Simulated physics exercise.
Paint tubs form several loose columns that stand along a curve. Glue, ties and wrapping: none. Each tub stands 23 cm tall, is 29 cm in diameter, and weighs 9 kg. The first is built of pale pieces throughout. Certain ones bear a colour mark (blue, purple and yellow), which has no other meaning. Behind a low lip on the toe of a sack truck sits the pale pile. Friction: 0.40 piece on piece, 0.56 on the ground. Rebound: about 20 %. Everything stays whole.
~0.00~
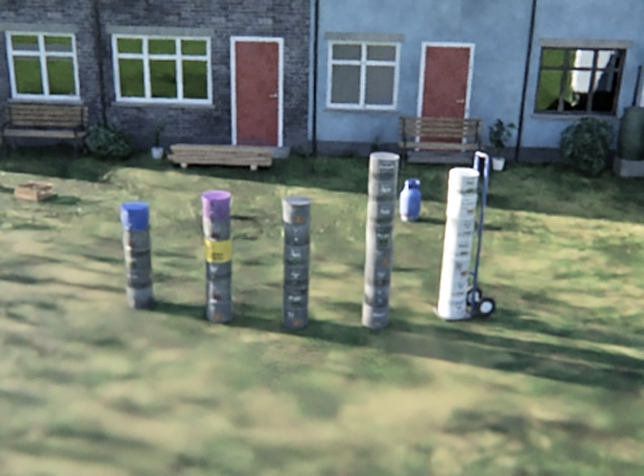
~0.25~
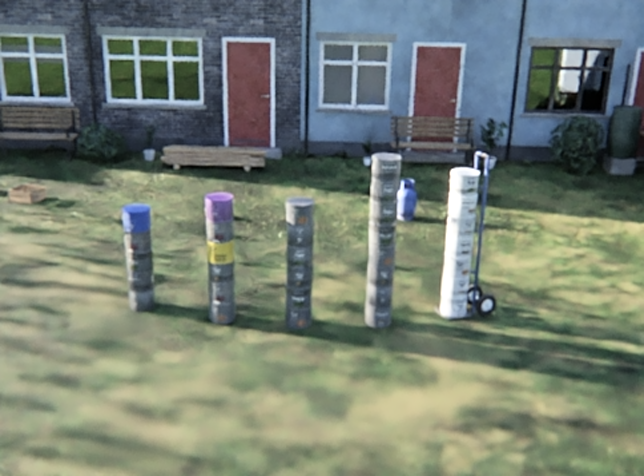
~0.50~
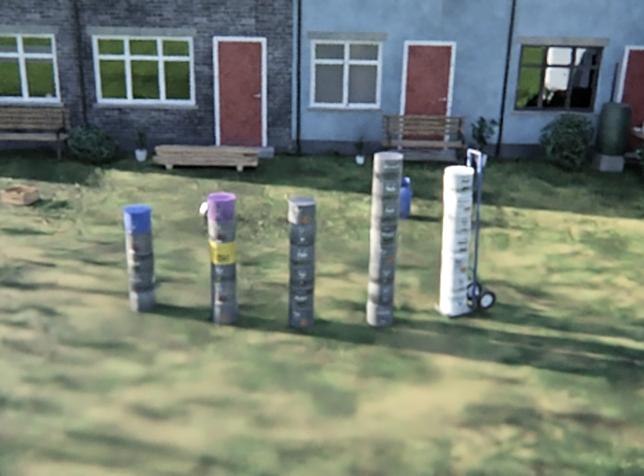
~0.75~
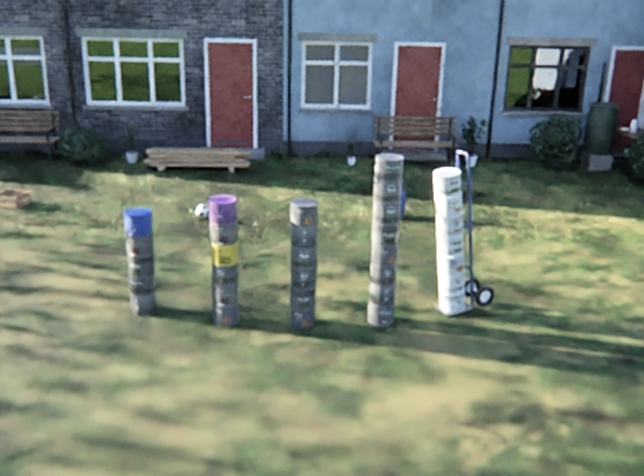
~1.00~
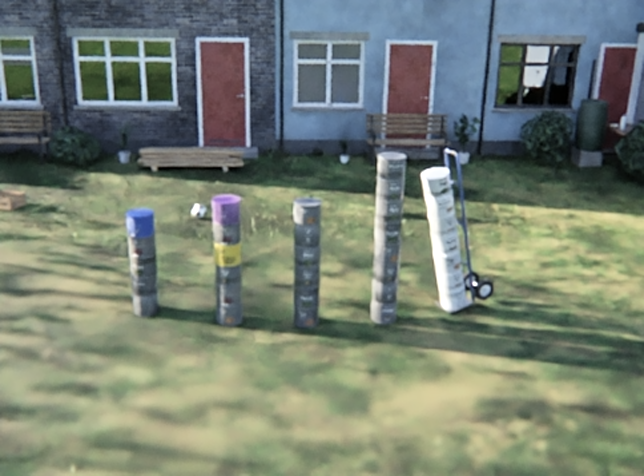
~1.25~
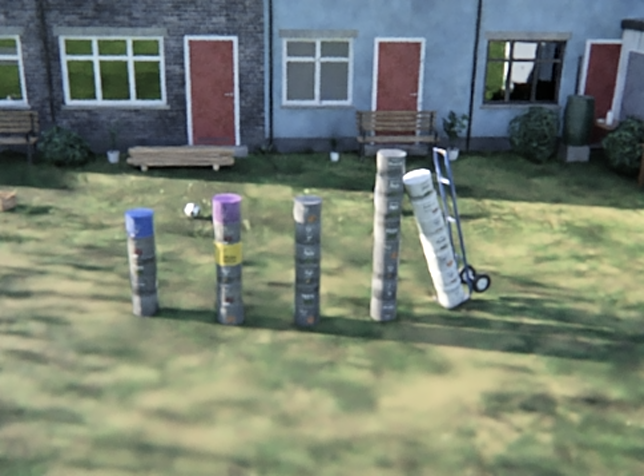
Grassy yard before terraced houses, a sack truck and its tall pale stack tilting left toward four standing columns of tubs.
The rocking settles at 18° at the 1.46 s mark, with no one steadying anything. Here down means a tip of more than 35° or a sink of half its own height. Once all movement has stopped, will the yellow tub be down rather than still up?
Yes, it ends up out of place.
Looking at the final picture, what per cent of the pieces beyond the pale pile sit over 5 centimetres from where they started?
Displaced: 95 %.
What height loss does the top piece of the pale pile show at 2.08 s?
About 70 cm.
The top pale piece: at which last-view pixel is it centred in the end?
(297, 354).
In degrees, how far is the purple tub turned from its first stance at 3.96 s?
About 60 degrees.
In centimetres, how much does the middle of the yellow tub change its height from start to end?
Roughly 65 centimetres lower.
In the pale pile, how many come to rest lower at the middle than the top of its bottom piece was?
I count 7 in total.
By 2.08 s, 7 of the pale pile down; none of the 25 other tubs down, 8 disturbed; yellow tub unmoved.
By 3.00 s, 7 of the pale pile down; 13 of the 25 other tubs down; yellow tub tilted 8°; purple tub tilted 8°.
By 3.96 s, 7 of the pale pile down; 24 of the 25 other tubs down; yellow tub tilted 53°, 46 cm lower; purple tub tilted 57°, 62 cm lower.
When it is over (4.7 s), 7 of the pale pile down; 24 of the 25 other tubs down; yellow tub on its side; purple tub on its side; blue tub on its side. In pixels of the last frame, middles, yellow tub near (129, 314), purple tub near (27, 319).
